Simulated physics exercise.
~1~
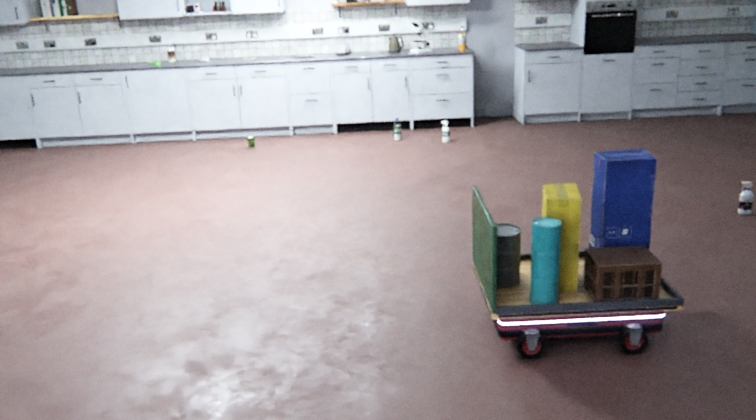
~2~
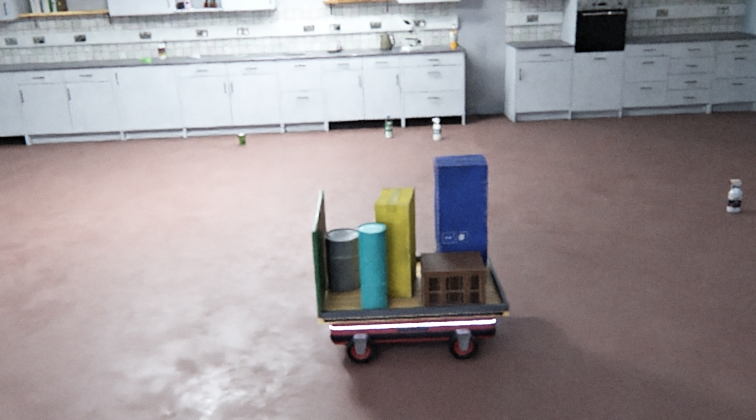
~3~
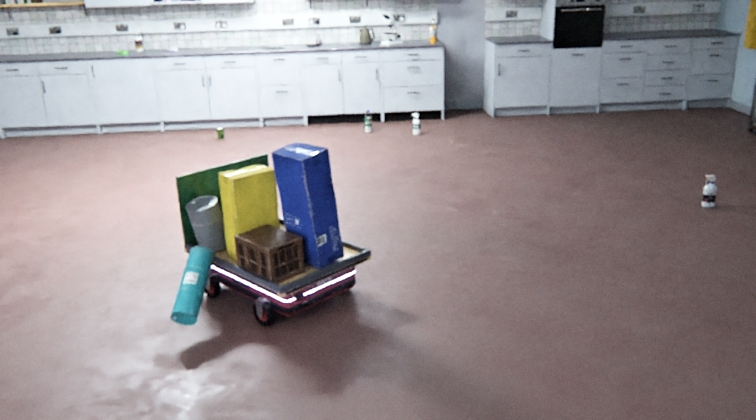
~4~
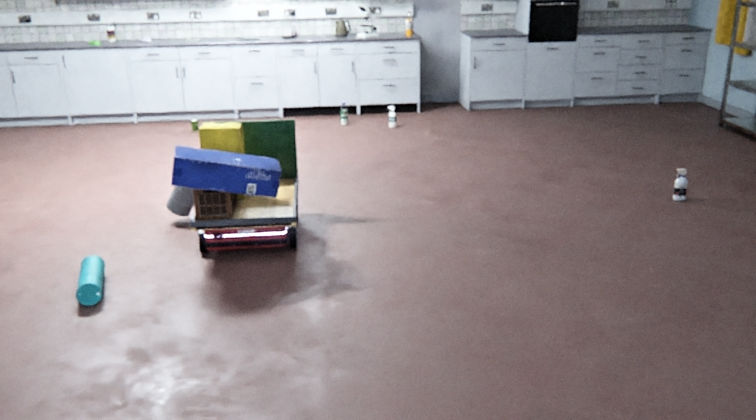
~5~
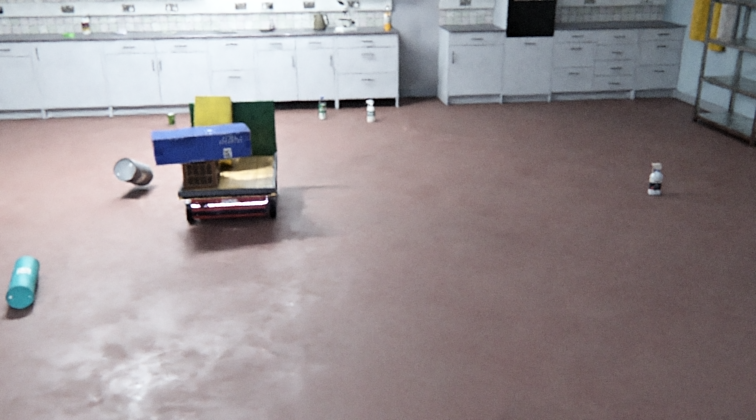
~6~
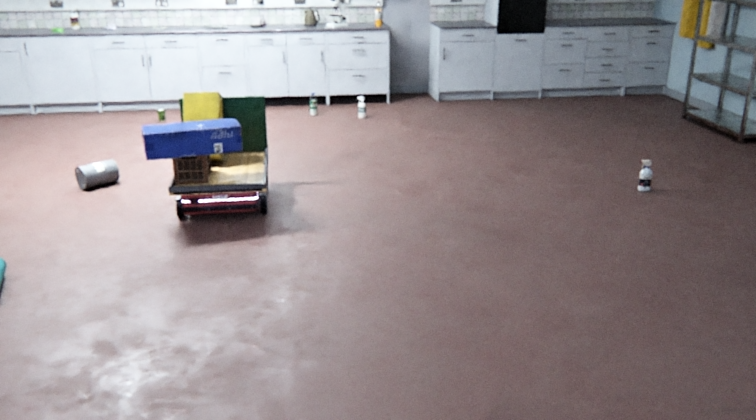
Kitchen with reddish floor, a loaded cart rolling left and turning away, spilling turquoise and grey canisters as the blue box topples aboard.
